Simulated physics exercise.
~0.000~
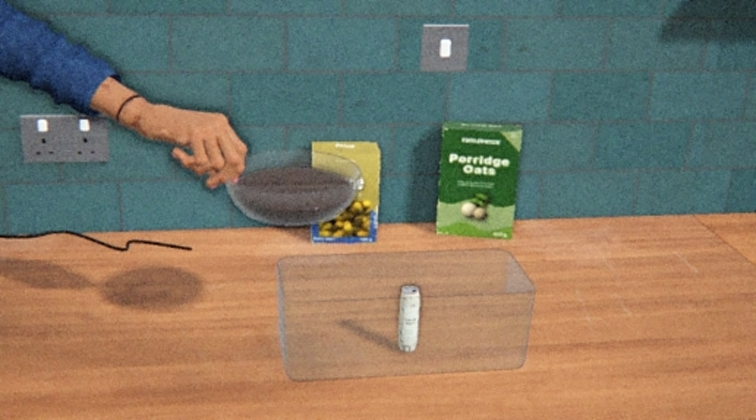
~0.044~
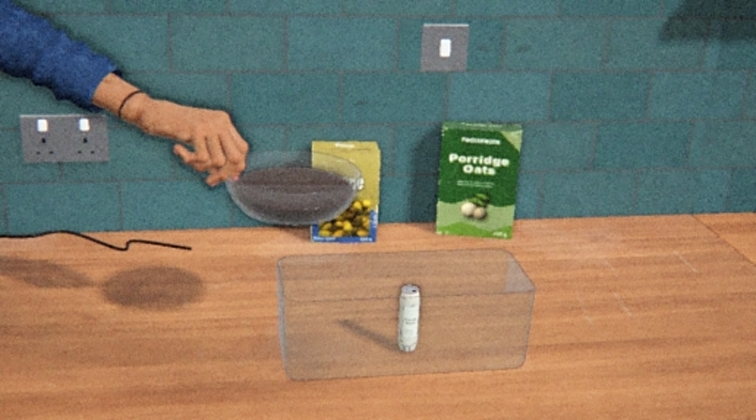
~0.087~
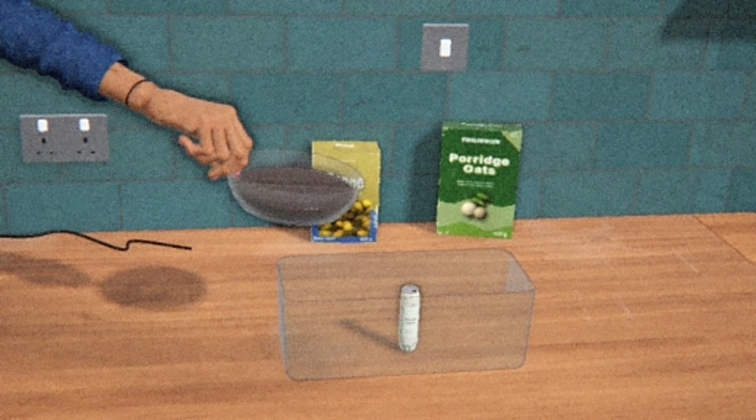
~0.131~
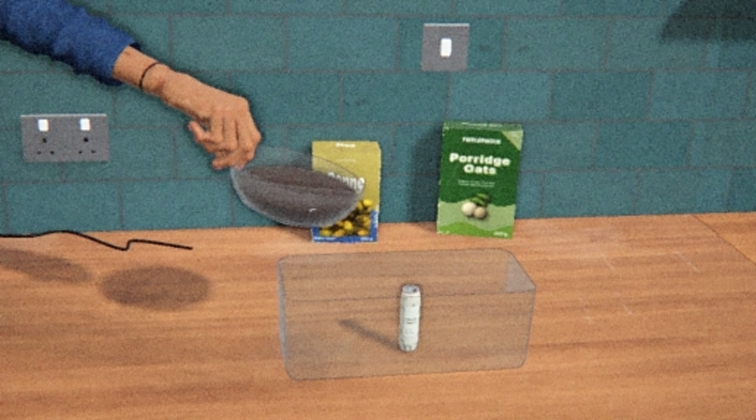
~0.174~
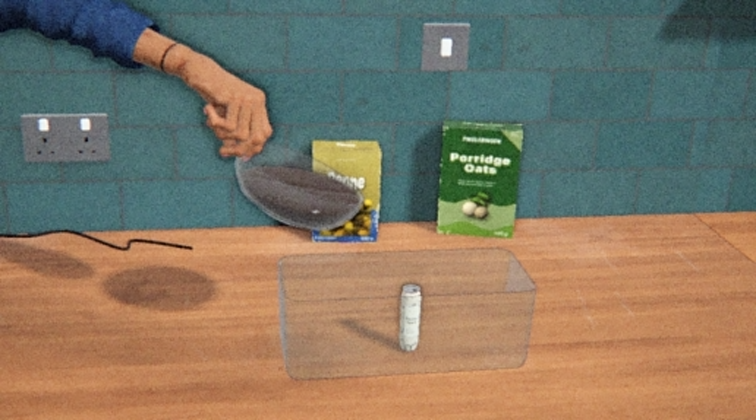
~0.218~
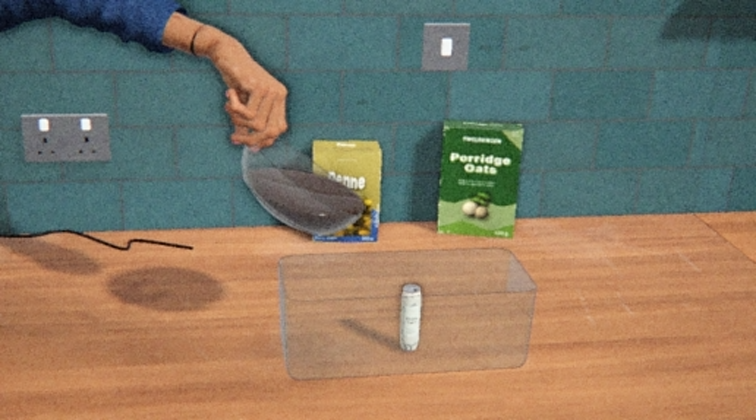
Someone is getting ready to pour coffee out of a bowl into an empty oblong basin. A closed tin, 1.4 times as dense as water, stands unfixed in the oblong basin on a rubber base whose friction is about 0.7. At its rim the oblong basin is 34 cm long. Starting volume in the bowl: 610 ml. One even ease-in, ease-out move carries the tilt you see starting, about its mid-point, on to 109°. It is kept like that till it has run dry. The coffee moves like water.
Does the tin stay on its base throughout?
No - watch, it's going to be unseated.
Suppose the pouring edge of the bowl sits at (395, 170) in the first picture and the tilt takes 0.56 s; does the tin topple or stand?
Result: Tin upright.
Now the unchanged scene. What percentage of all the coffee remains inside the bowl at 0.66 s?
Close to 0 in a hundred.
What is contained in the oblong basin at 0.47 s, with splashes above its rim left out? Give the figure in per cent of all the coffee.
The basin holds roughly 82 in a hundred parts at that moment.
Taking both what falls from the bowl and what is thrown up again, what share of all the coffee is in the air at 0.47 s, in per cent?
Share: Roughly 16 per cent.
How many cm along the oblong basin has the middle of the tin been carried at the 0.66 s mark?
Around 4 cm.
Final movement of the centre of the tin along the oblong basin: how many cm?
The middle of the tin ends some 7.5 cm along the basin.
After 0.47 s the tilt is 102° and 2 per cent is still to pour; the tin stands where it began.
After 0.66 s the tilt is 109° and 0 per cent is still to pour; the tin leans 29°.
After 0.85 s the tilt is 109° and 0 per cent is still to pour; the tin lies on its side.
After 1.06 s the tilt is 109° and 0 per cent is still to pour; the tin lies on its side.
In the end the tin lies on its side.
